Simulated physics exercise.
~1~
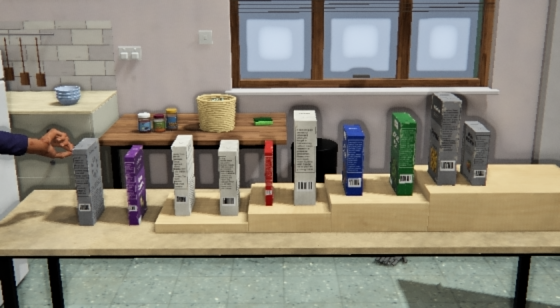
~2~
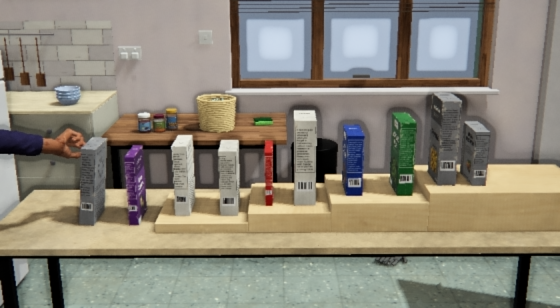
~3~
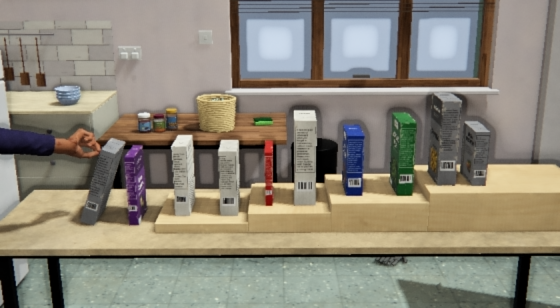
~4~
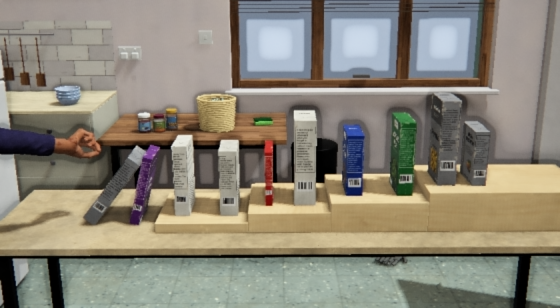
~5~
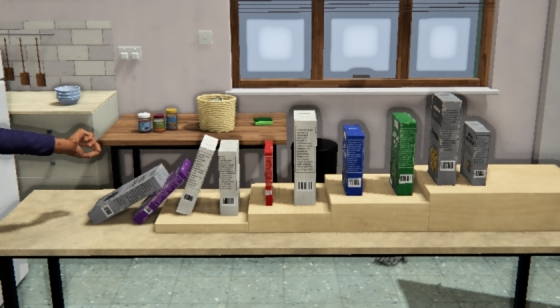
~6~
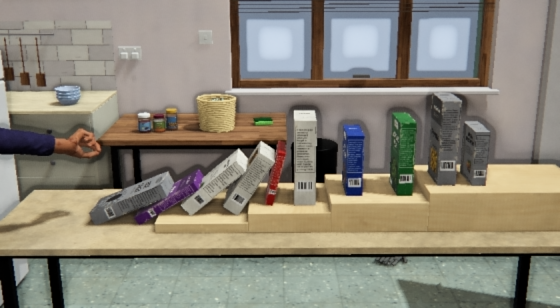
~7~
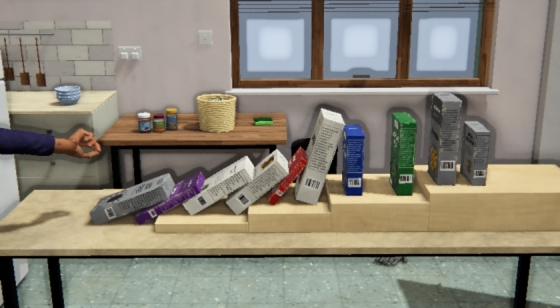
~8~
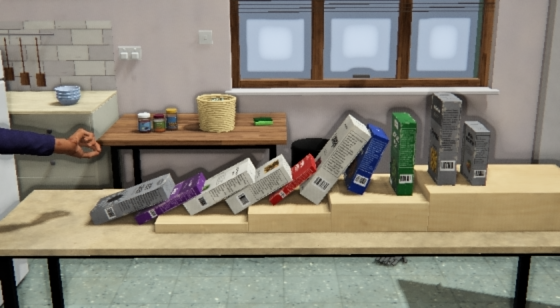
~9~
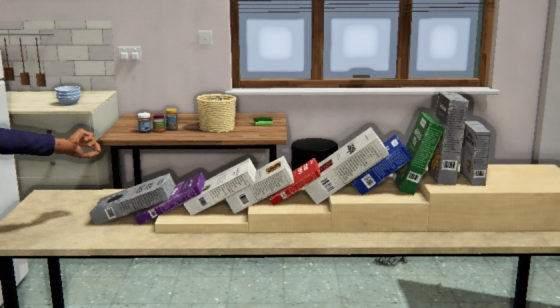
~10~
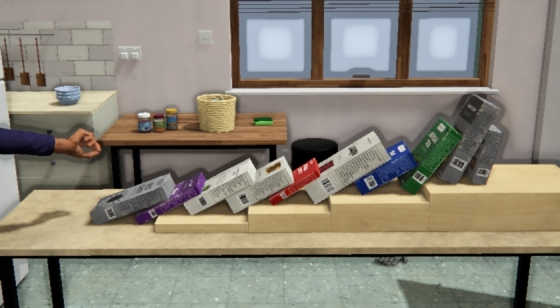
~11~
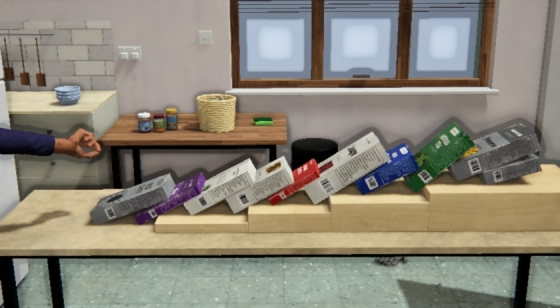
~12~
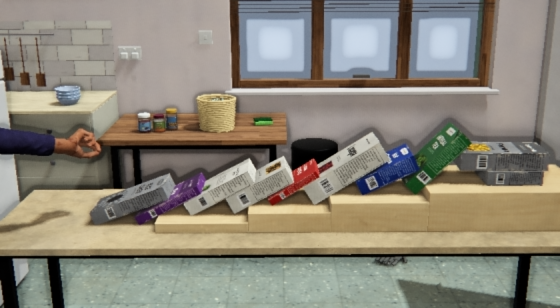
In a kitchen seen from the front by a still camera, a long wooden table stands before a window and a side counter holding a woven basket. Ten upright boxes line it from left to right, climbing low wooden steps, among them grey, purple, white, red, blue and green ones. A hand at the left pushes the first grey box until it tips right, then stays back. It knocks the purple box into the white pair, and the toppling passes through red, tall white, blue and green to the last two greys. None remains upright, the green box resting at a lean.
